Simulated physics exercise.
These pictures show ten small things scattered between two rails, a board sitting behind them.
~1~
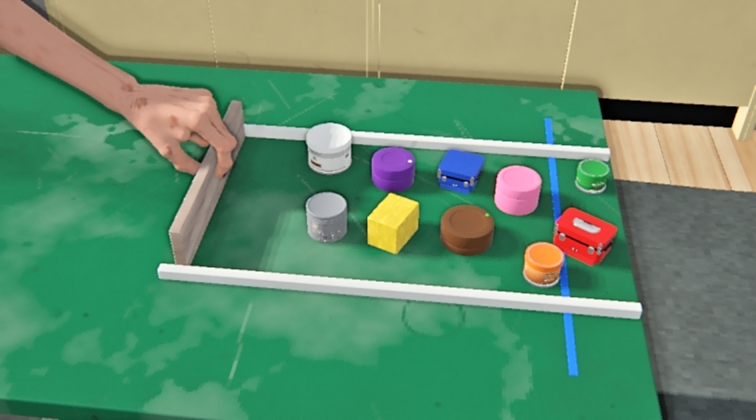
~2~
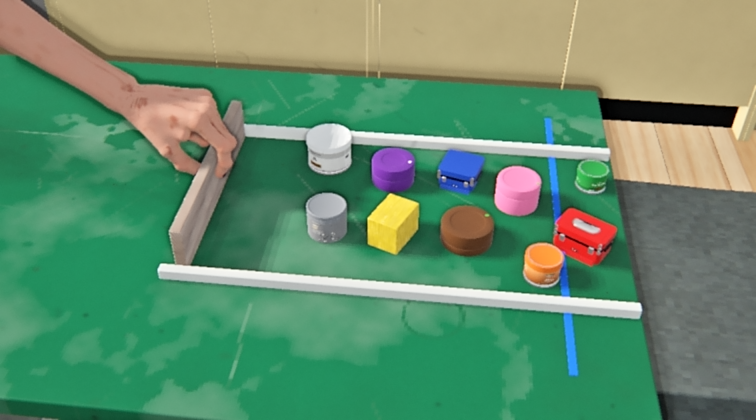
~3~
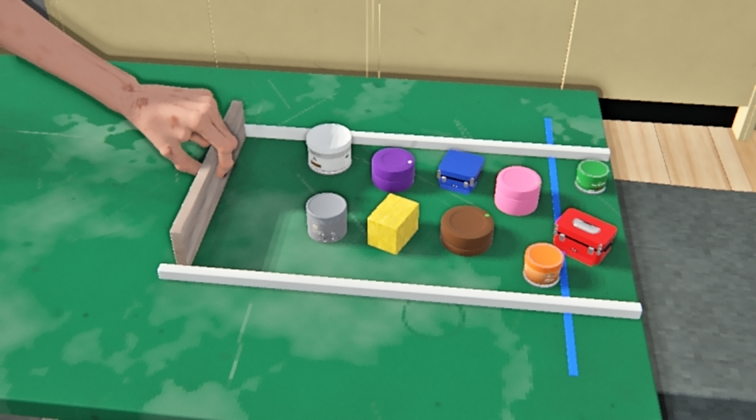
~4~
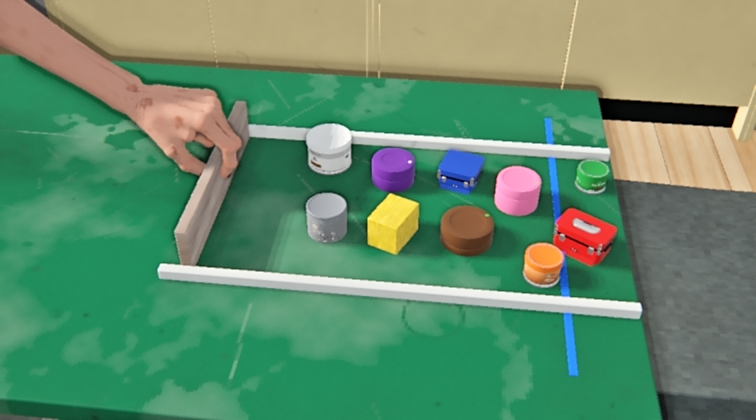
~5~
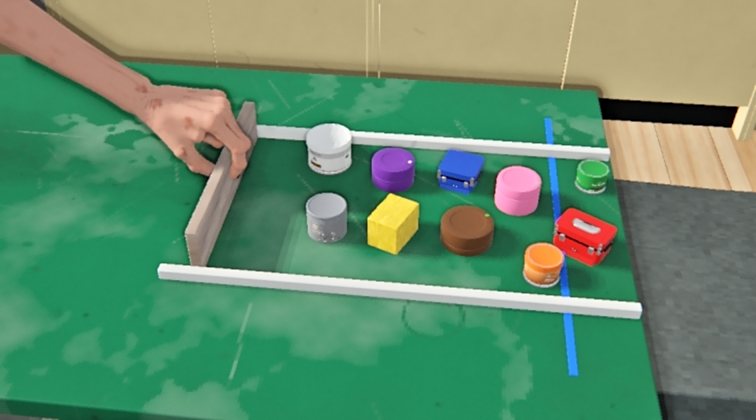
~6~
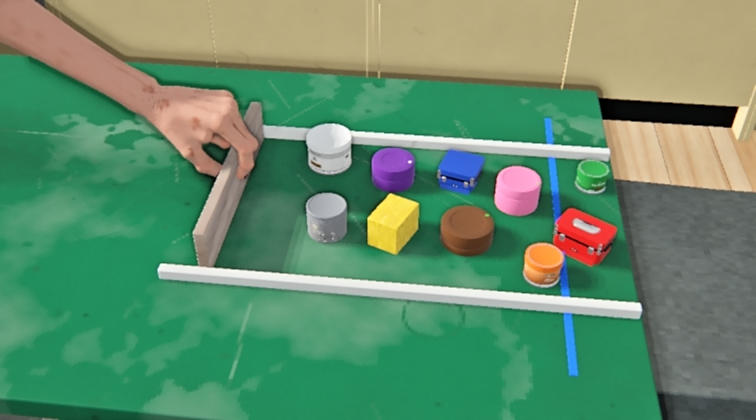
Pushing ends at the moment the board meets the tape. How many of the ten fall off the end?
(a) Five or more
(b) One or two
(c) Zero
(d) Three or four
d, three or four.
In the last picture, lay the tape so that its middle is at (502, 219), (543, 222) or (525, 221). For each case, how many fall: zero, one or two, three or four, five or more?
1 or 2; either three or four; 1 or 2.
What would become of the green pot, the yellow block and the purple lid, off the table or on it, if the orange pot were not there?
Green pot down; yellow block still up; purple lid still up.
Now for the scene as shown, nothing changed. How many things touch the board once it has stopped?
Count recorded: 4.
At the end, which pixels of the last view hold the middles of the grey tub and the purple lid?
They come to rest around (583, 240) and (579, 194).
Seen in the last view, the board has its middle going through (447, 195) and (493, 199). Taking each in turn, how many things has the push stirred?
That makes 8 at the first spot and 8 at the second.
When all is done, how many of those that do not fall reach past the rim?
Expected count: 3.
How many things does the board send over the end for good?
3 in total.
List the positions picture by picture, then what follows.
In the first frame, green pot (592, 176); red case (584, 237); orange pot (543, 265); board (212, 178); tape (558, 223).
In the second frame, red case (584, 238); yellow block (393, 224).
In the third frame, orange pot (543, 266); pink lid (518, 191).
In the fourth frame, green pot (592, 177); purple lid (393, 170).
In the fifth frame, red case (584, 238); blue case (461, 172).
In the sixth frame, green pot (592, 177); red case (584, 238); orange pot (543, 266); board (233, 180); tape (558, 223).
Soon after, none off yet; green pot at rest near (592, 177); red case at rest near (584, 238); orange pot at rest near (543, 266).
At rest, the number that fall off is three or four; fallen, brown lid, red case and green pot.
